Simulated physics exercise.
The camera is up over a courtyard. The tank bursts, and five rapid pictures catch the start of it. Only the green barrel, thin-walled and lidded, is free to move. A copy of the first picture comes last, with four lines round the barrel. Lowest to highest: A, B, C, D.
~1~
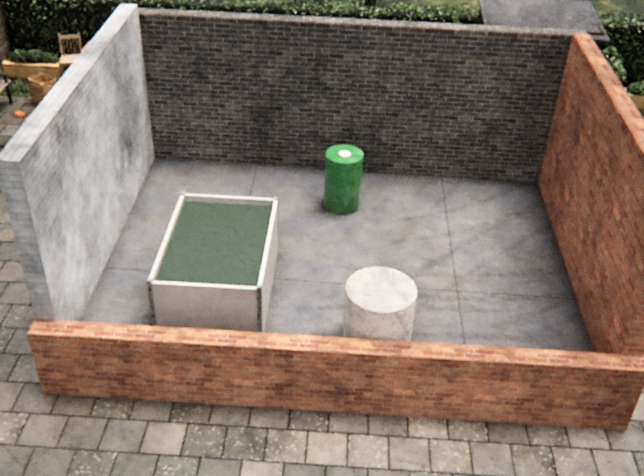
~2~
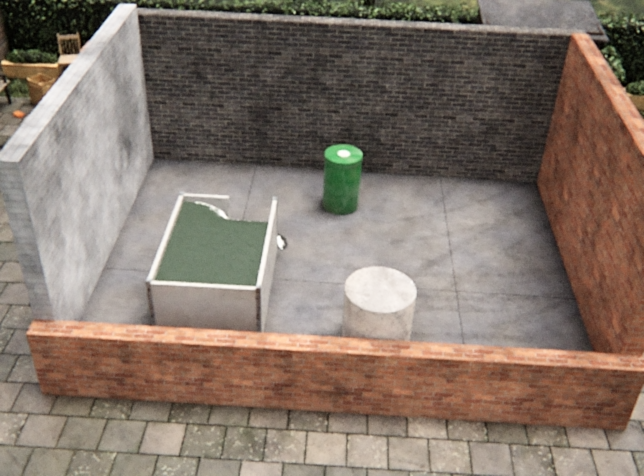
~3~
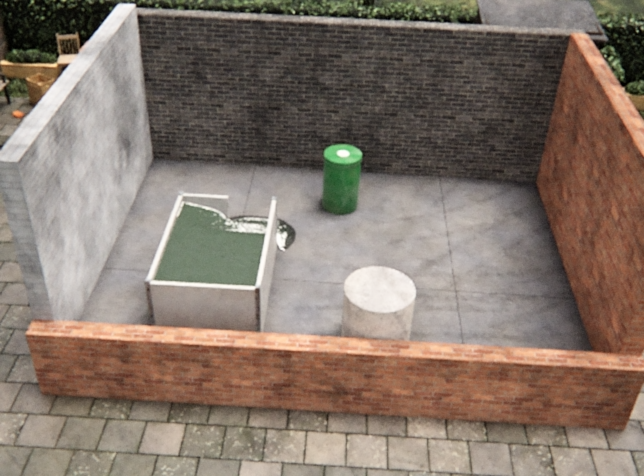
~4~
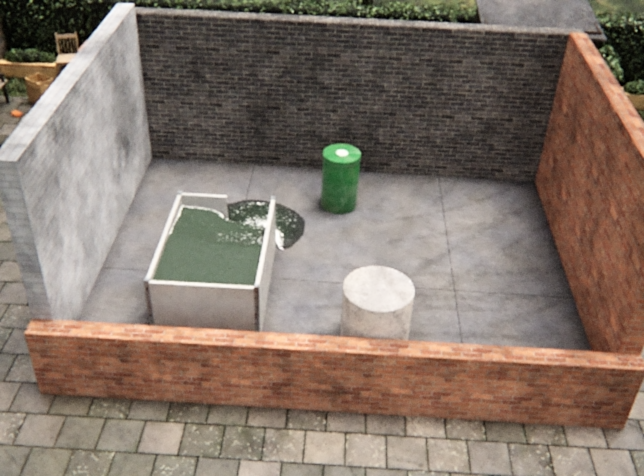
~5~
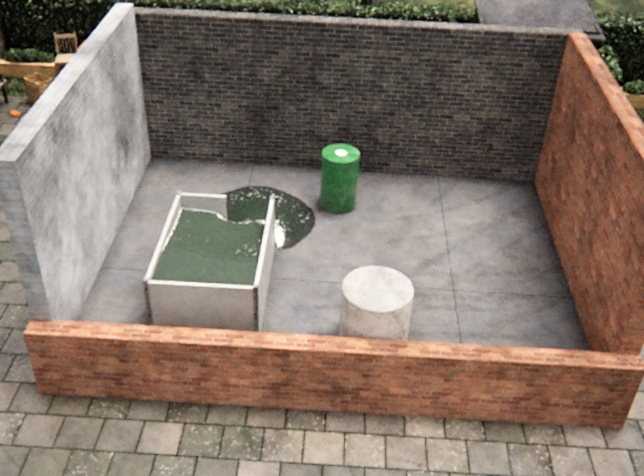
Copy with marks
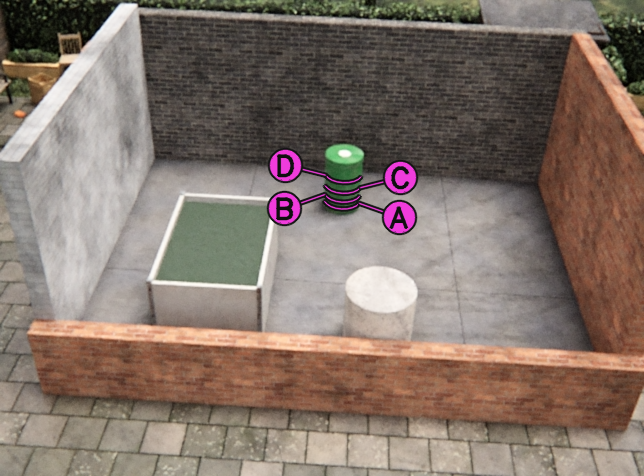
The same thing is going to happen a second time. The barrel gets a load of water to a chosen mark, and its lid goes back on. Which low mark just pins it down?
Line B just does it.
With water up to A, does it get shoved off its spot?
Yes, it does.
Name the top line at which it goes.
It is A.
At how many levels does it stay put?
Three.
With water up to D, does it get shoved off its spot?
No, not at all.
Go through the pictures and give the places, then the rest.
Lid of the green barrel at (344, 154); tank full, its middle at (218, 242).
Water covers 1 % of the ground, mostly out of sight from here.
Water covers 3 % of the ground, mostly out of sight from here.
Water covers 5 % of the ground, mostly out of sight from here.
Lid of the green barrel at (340, 153); water covers 7 % of the ground and is seen nearest the barrel at (307, 213).
On the marked copy, A at (341, 209); B at (341, 202); C at (342, 193); D at (342, 182); from the bottom up A, B, C, D.
With A, it is pushed about 3 times its own width away.
With B, it does not move.
With C, it does not move.
With D, it does not move.
